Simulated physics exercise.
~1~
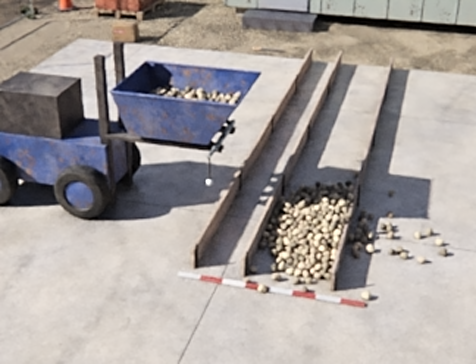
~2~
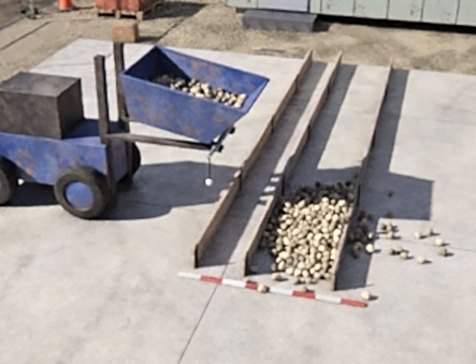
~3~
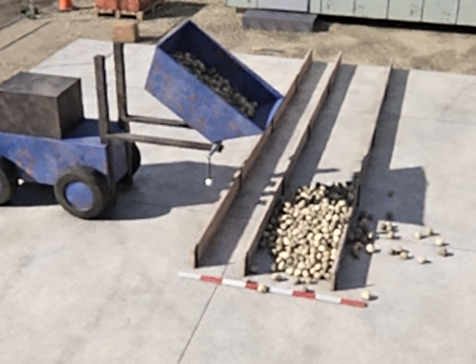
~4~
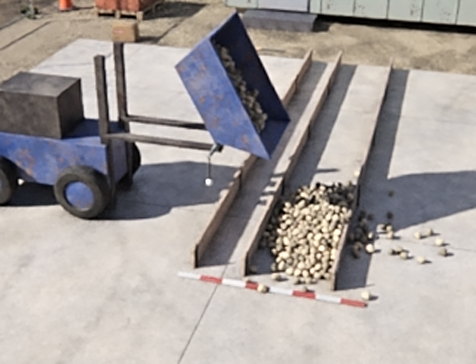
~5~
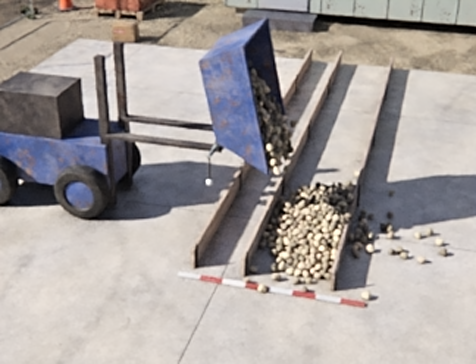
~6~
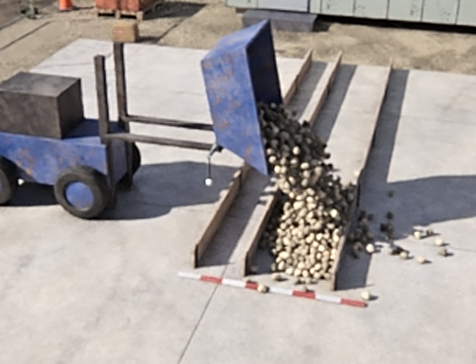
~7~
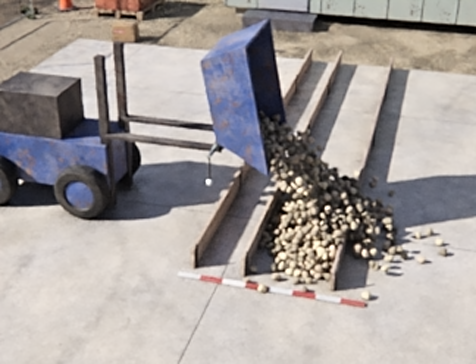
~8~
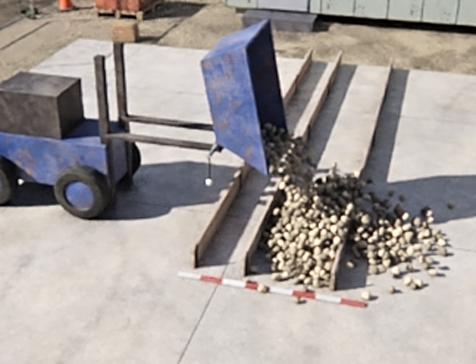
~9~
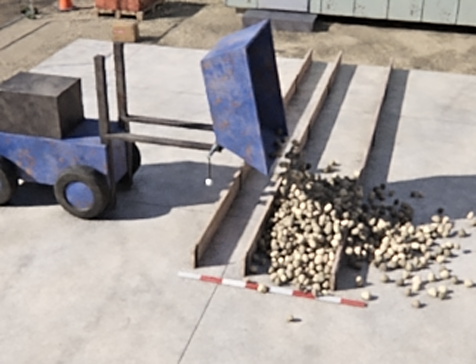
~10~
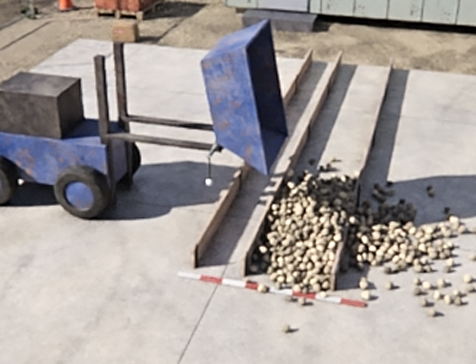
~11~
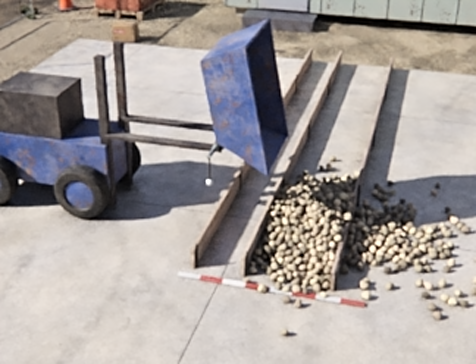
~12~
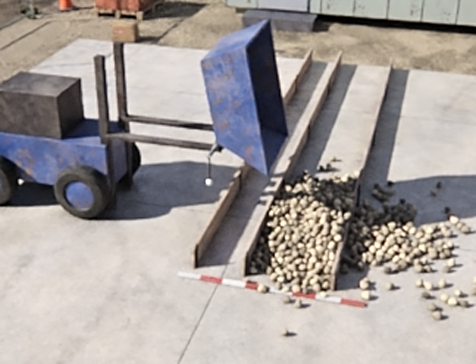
A blue fork truck stands at the left of a sunlit pale concrete yard, seen from above, holding a blue skip of rounded stones toward low brown boards on the right. Between two of the boards lies a heap of tan stones, with a few strays beyond and a red and white staff in front. The skip tips steadily to the right until it is steeply tilted, and its stones pour onto the heap. The pile swells, and many stones spill over the last board and scatter rightward. Finally the skip hangs still, emptied, beside the larger, settled heap.
